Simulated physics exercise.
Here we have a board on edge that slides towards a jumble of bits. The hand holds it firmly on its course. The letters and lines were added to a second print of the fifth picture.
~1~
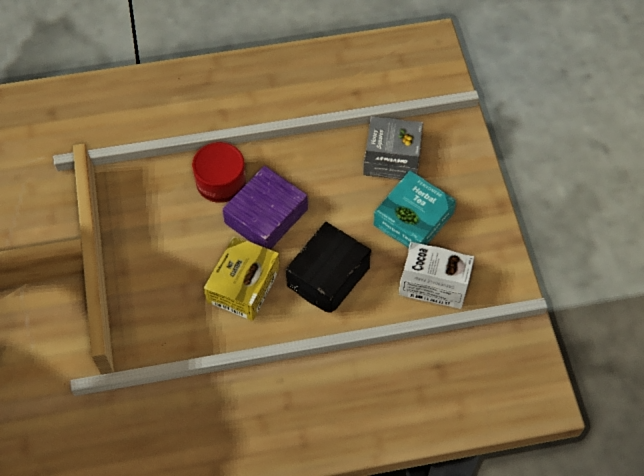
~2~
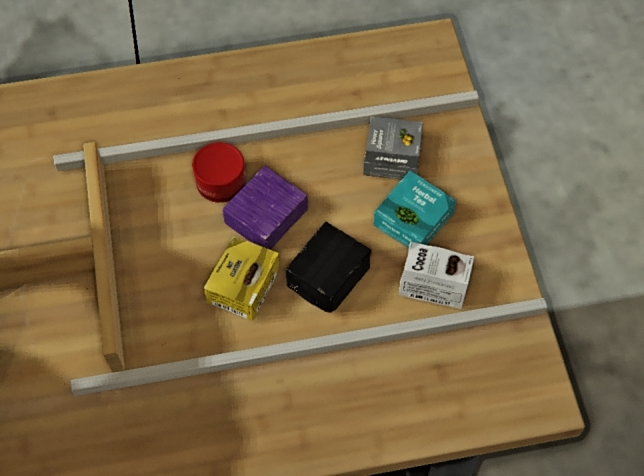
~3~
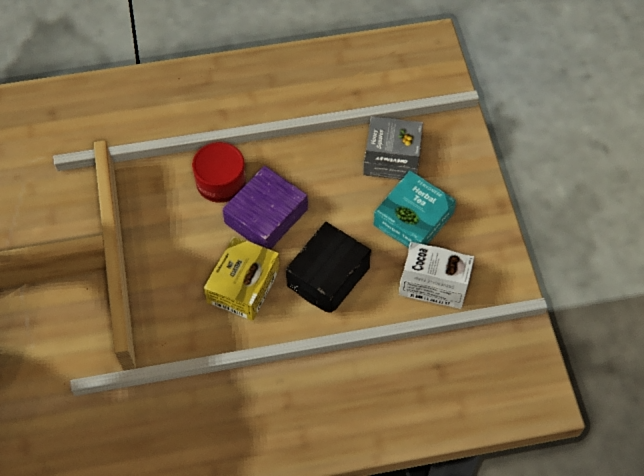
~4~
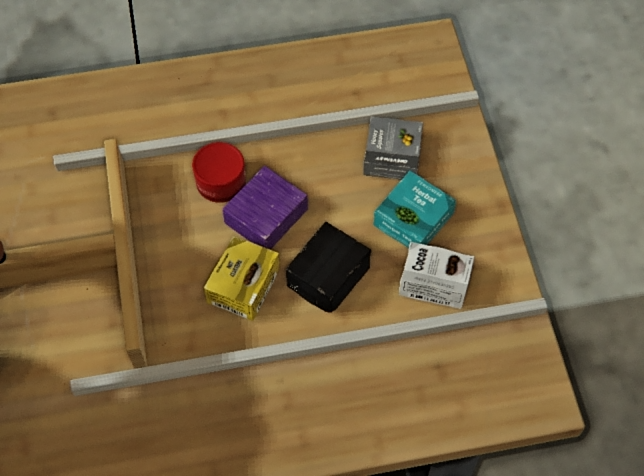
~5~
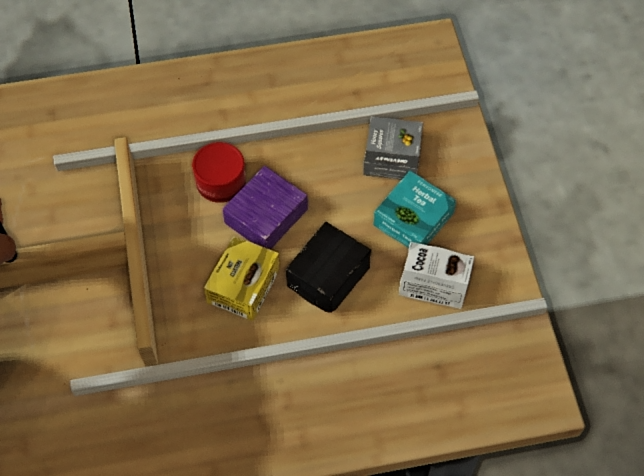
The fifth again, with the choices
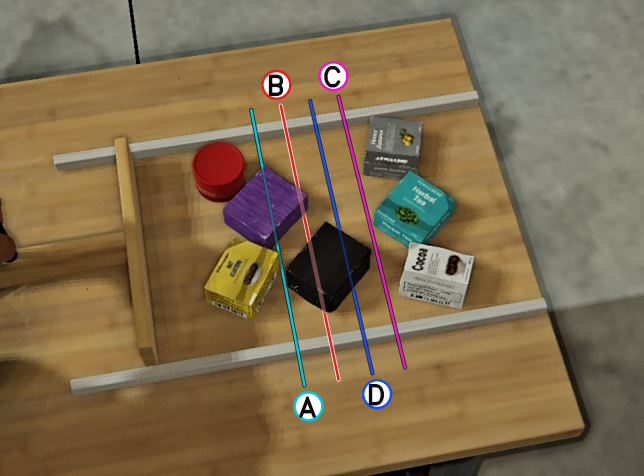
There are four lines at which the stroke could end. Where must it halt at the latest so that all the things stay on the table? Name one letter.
Nothing falls up to C.
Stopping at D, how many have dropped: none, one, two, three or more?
By then, none.
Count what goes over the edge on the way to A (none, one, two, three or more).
By then, none.
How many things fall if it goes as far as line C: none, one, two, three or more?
By then, none.
On the marked copy, A at (276, 238); B at (307, 232); C at (369, 222); D at (339, 227).
With C. Early on, board (218, 222); red jar (242, 164); yellow packet (264, 274).
Further on, board (302, 209); white packet (463, 277); turquoise packet (429, 197).
At the end, board (365, 199); white packet (525, 268); turquoise packet (478, 180); nothing has fallen.
As for the rest, A is safe but short; B is safe but short; D is safe but short.
